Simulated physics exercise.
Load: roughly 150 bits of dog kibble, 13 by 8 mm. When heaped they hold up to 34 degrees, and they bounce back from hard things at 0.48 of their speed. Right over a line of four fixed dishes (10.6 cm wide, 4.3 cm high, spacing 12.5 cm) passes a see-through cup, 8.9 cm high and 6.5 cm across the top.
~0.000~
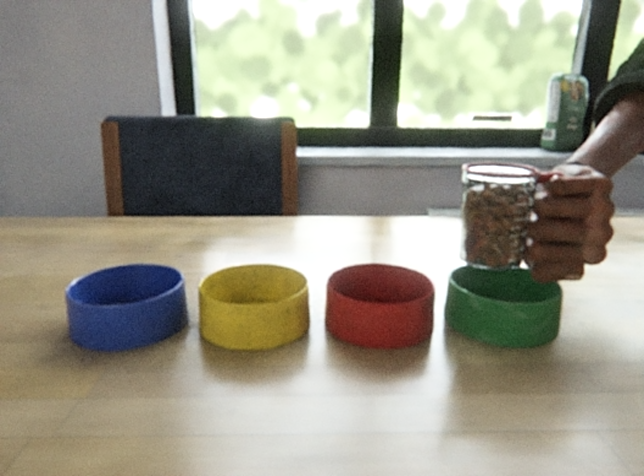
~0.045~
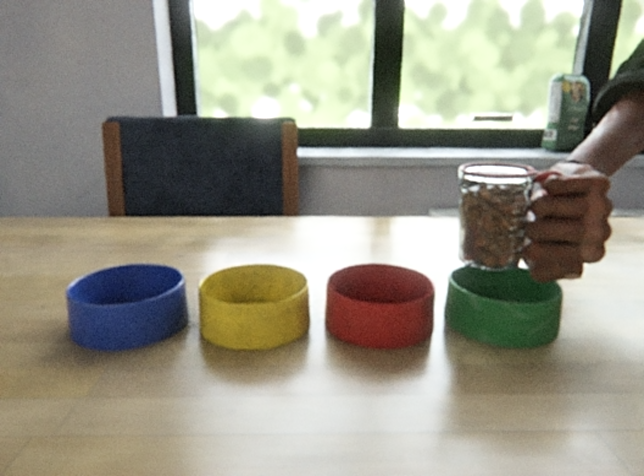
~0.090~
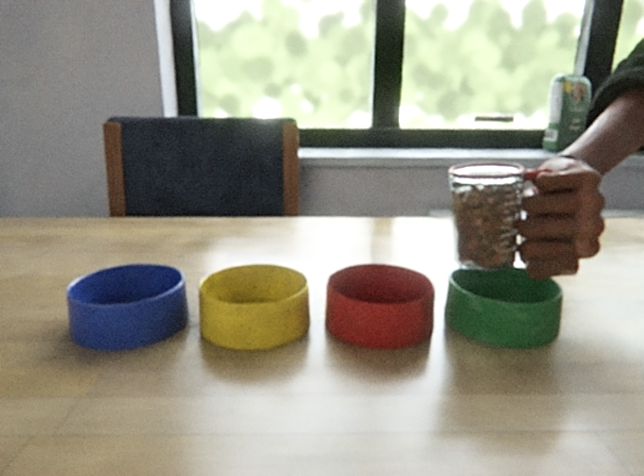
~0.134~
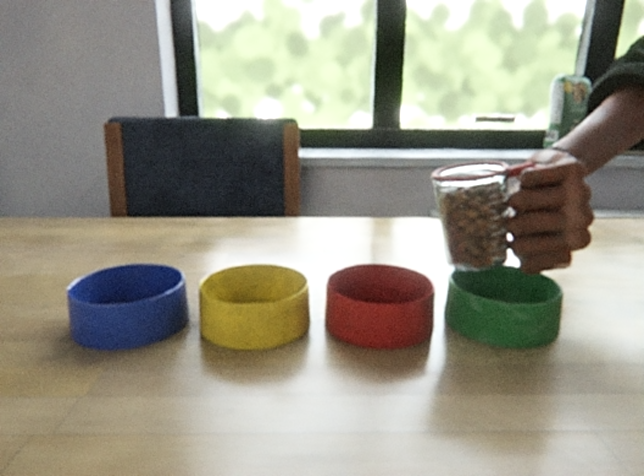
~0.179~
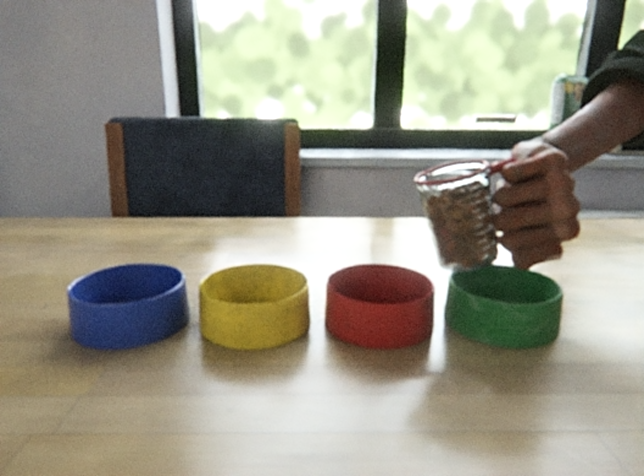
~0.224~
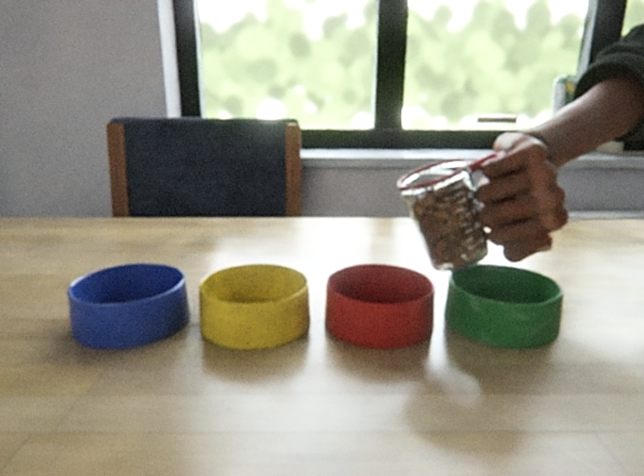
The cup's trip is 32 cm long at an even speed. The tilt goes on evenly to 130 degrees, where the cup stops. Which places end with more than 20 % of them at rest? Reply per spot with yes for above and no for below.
Red: No, below. Blue: Yes, above. Green: No, below. Yellow: No, below. Counter: No, below.
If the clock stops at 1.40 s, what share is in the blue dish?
I'd put it at about 85 % by that time.
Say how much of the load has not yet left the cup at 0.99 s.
Roughly 80 %.
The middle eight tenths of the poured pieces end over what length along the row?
Some 10 cm.
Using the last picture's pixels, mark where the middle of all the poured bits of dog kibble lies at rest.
Est. centre at rest: (126, 306) px.
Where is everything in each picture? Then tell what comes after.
Cup at (495, 216), tilt 0 degrees, lip at (466, 170), moved 0.0 cm; middle of the pieces at (497, 225); green dish at (504, 282); red dish at (380, 282); yellow dish at (254, 283); blue dish at (127, 283), in the first picture.
Cup at (493, 216), tilt 1 degrees, lip at (463, 170), moved 0.2 cm; middle of the pieces at (495, 225), in the second picture.
Cup at (485, 216), tilt 4 degrees, lip at (452, 173), moved 1.0 cm; middle of the pieces at (488, 225), in the third picture.
Cup at (473, 216), tilt 10 degrees, lip at (436, 177), moved 2.1 cm; middle of the pieces at (477, 225), in the fourth picture.
Cup at (460, 216), tilt 16 degrees, lip at (417, 181), moved 3.4 cm; middle of the pieces at (465, 225), in the fifth picture.
Cup at (446, 216), tilt 22 degrees, lip at (400, 186), moved 4.7 cm; middle of the pieces at (453, 224); green dish at (504, 282); red dish at (380, 282); yellow dish at (255, 282); blue dish at (129, 282). The cup turns about 135 degrees a second and travels 29 cm a second, in the sixth picture.
Then, at 0.68 s, tilt 82 degrees; cup holds 100 %.
After 0.99 s, tilt 124 degrees; cup holds 80 %, blue 5 %, yellow 5 %.
After 1.40 s, tilt 130 degrees; cup holds 0 %, blue 85 %, yellow 5 %.
At rest (1.7 s), red 0 %, blue 85 %, green 0 %, yellow 5 %, counter 10 %.
